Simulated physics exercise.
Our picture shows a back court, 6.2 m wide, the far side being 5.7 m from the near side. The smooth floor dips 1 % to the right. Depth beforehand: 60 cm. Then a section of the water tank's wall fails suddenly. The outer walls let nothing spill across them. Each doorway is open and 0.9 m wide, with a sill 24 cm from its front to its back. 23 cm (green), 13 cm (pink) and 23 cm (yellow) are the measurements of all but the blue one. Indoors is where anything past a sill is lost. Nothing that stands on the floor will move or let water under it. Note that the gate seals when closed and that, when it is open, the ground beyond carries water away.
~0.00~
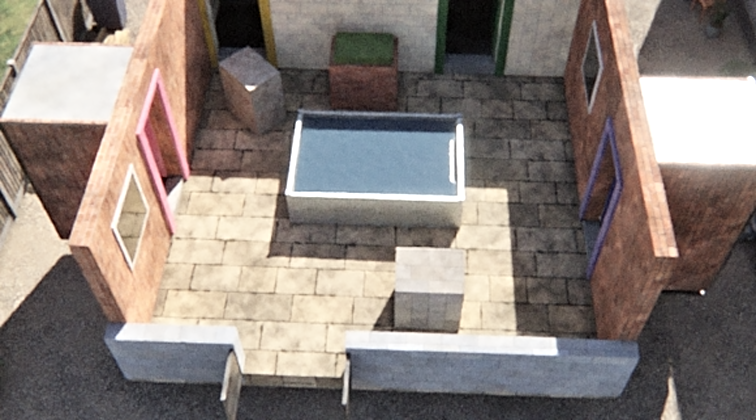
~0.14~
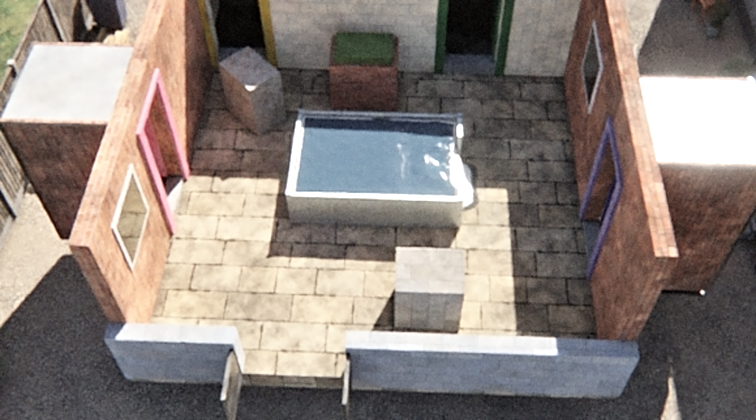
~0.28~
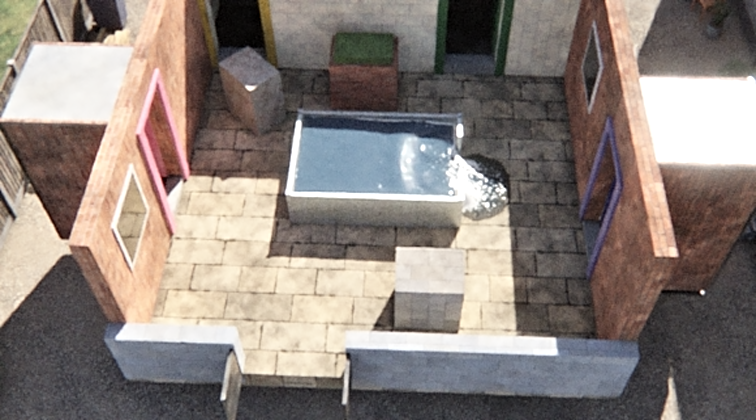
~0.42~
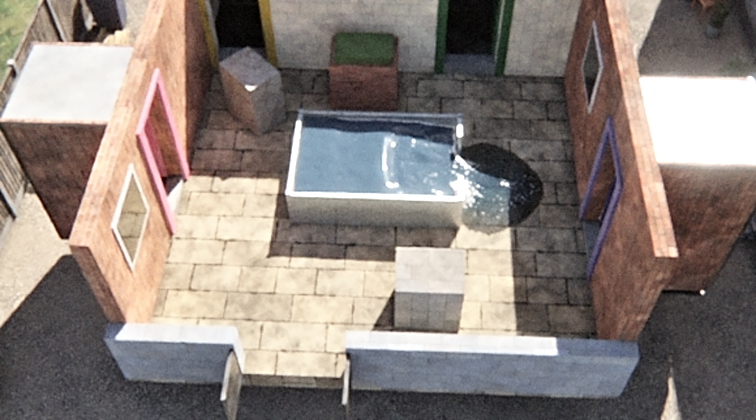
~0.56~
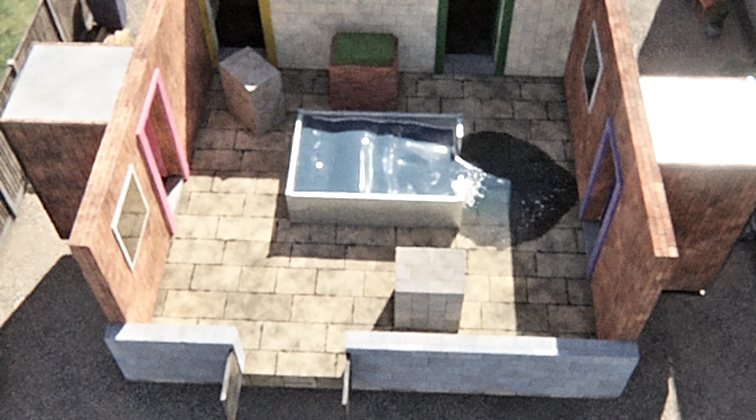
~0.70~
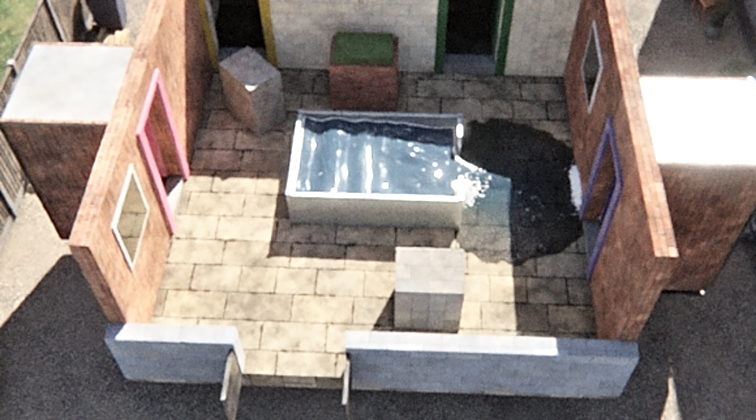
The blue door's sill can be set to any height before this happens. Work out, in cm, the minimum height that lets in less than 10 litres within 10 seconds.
I would say 21 cm.
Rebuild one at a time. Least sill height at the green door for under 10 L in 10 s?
Green would need about 7.5 cm on its own.
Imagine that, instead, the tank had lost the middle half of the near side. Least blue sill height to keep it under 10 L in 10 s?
About 11.0 cm.
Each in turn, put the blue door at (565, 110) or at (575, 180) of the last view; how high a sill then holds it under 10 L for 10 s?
Roughly 17 cm for the first and 28 cm for the second.
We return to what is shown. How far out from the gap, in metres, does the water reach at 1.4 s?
Front distance: Approx. 3.0 m.
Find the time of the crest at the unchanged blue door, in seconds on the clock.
At roughly 1.8 s.
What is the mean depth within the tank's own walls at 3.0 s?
Mean depth: Approx. 32 cm.
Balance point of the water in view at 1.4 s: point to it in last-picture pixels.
Approximately (416, 185).
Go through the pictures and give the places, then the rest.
Still water, 60 cm deep, in the water tank at (377, 157); the blue door at (600, 205) is dry, in the first picture.
Water pours out at (456, 177) and has run 0.2 m, to (471, 204); about 7 cm deep outside, 60 cm at the back, in the second picture.
The gap is at (456, 177), the front 0.8 m out at (506, 196); the back of the water tank holds 60 cm, in the third picture.
The gap is at (456, 177), the front 1.3 m out at (537, 197); the back of the water tank holds 60 cm, in the fourth picture.
Water pours out at (456, 176) and has run 1.9 m, to (575, 193); about 4 cm deep outside, 60 cm at the back, in the fifth picture.
Water pours out at (456, 176) and has run 2.0 m, to (583, 227); about 4 cm deep outside, 55 cm at the back; 0.3 m in a straight line remain to the blue door at (600, 205), in the sixth picture.
After 1.4 s water covers 20 % of the floor, deepest (32 cm) near (575, 193); 15 cm at the blue door, 20 litres in over its 5 cm sill.
After 3.0 s water covers 30 % of the floor, deepest (28 cm) near (560, 81); 15 cm at the blue door, 135 litres in over its 5 cm sill.
After 10.0 s water covers 95 % of the floor, deepest (14 cm) near (560, 81); 8 cm at the blue door, 291 litres in over its 5 cm sill.
At the blue door as built, the water arrived by 0.8 s and peaked near 18 cm at 1.8 s.
Run again over the same 10 s with other heights there, 23 litres in over 18 cm, 2 litres over 24 cm. The limit of 10 litres is kept from about 21 cm up.
